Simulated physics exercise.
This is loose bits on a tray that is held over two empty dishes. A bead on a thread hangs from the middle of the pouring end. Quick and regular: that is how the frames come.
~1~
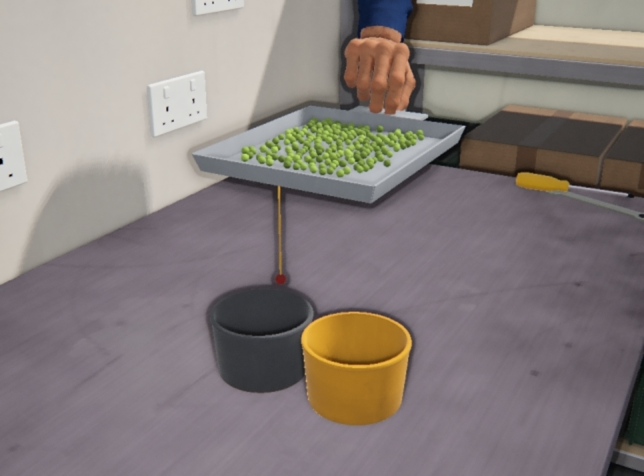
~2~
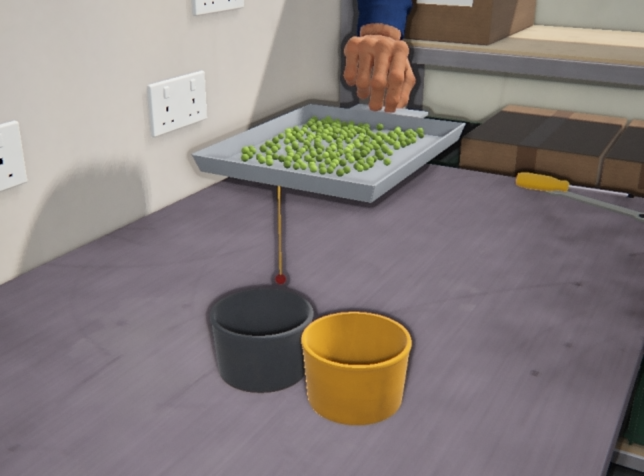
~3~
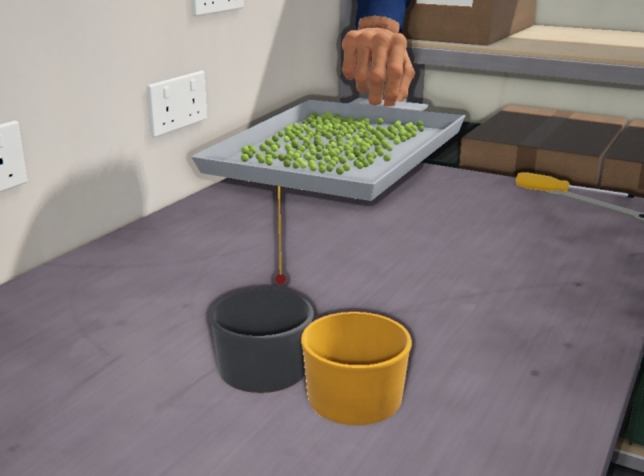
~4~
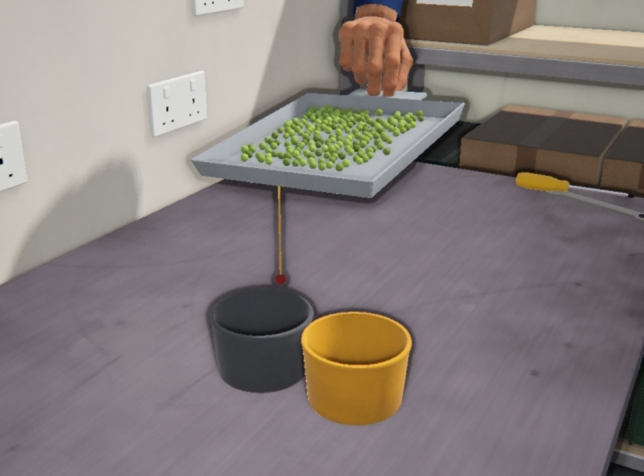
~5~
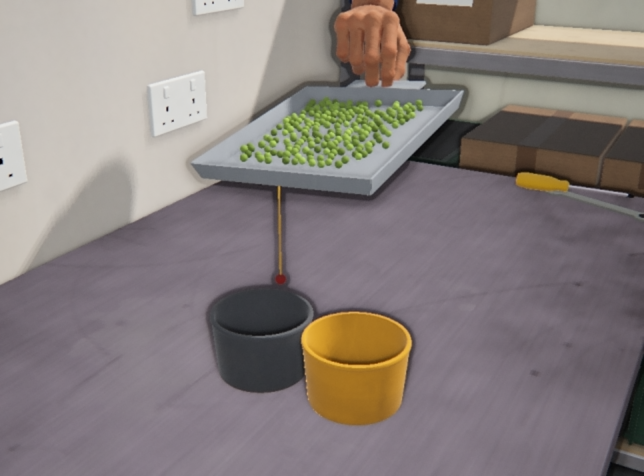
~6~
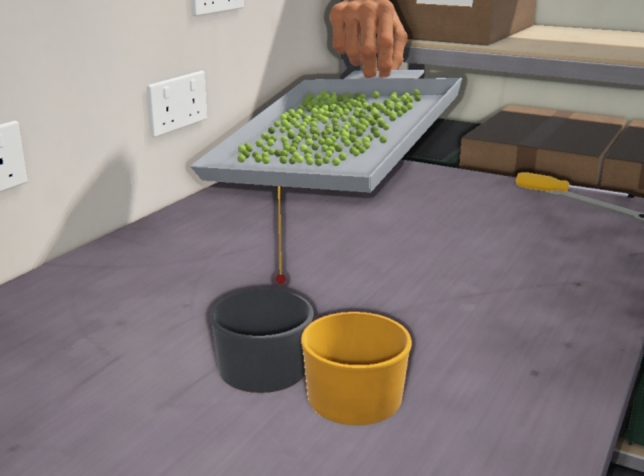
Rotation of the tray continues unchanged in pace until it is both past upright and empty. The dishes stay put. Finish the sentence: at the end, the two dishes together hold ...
... less than half of the load.
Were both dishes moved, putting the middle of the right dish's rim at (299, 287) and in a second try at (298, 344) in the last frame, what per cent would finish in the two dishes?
Respectively 80 % and 10 %.
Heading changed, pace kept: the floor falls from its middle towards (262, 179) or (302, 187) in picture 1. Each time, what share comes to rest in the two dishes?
Respectively close to 30 and 90 in a hundred.
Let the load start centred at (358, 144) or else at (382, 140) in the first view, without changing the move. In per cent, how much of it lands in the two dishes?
First some 0, then 0 per cent.
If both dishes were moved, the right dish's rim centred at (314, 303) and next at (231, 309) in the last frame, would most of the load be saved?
Result, first setup: The bulk; second setup: The minor share.
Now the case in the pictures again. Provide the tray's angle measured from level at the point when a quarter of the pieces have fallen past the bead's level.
80°, roughly.
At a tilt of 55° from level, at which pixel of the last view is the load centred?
The middle of the pieces lands at roughly (240, 162).
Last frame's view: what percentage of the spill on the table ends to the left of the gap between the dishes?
It comes out at roughly 90 percent.
Soon, tray tipped steeply; nearly all on the tray; a stray few outside both; a stray few in the air.
A while on, tray tipped right over; a small part on the tray; most outside both; a small part in the air.
Towards the end, tray tipped past a quarter turn; a stray few in the left dish; nearly all outside both.
Finally, tray tipped past a quarter turn; none in the right dish; a stray few in the left dish; nearly all outside both.
